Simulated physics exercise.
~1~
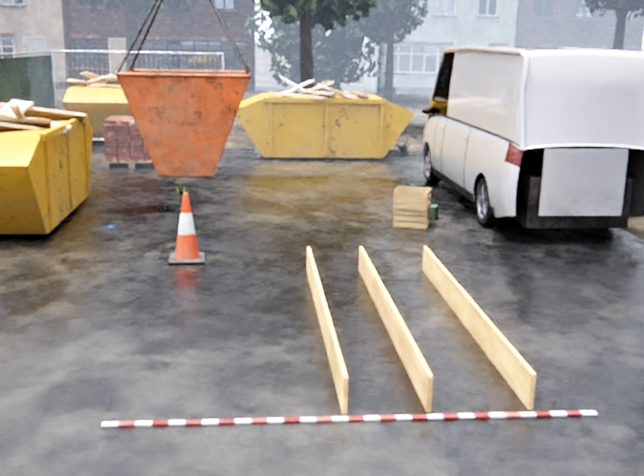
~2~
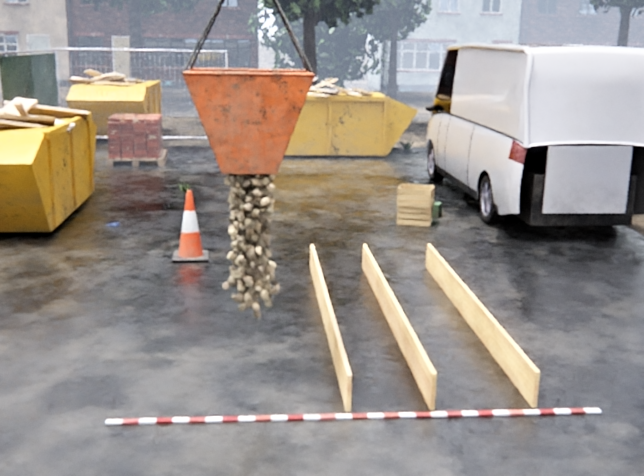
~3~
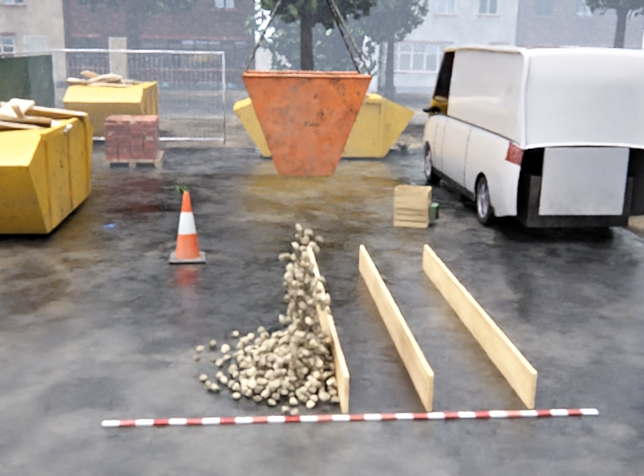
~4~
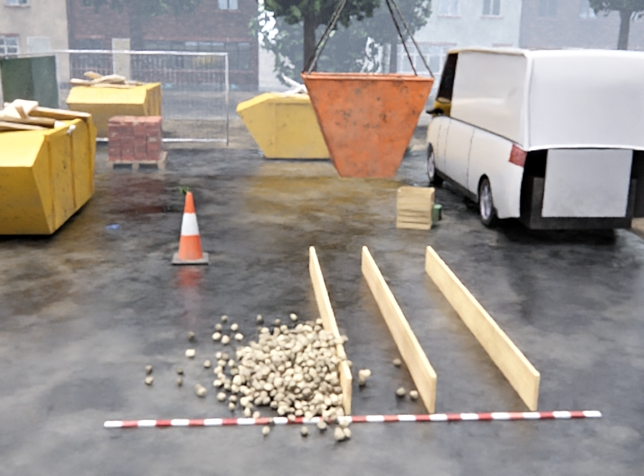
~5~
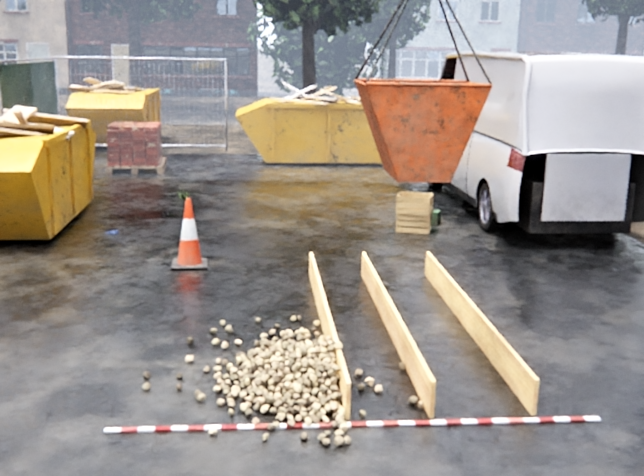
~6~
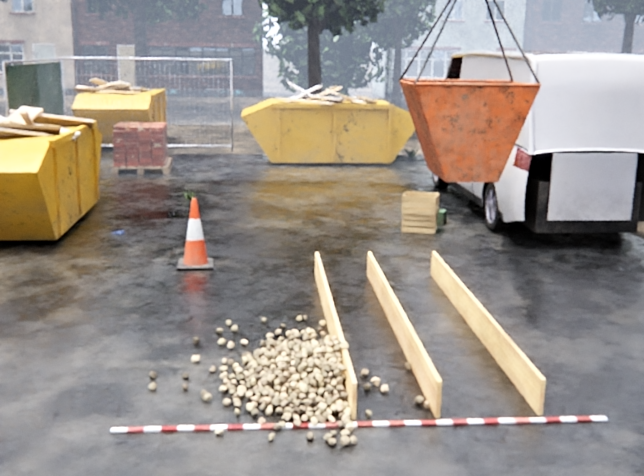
We see an orange skip hanging over a wet yard, moving right and dropping a stream of stones that piles up against the leftmost of three wooden boards. The emptied skip continues toward the white van, leaving nearly all the stones left of the boards and a few just beyond the first.
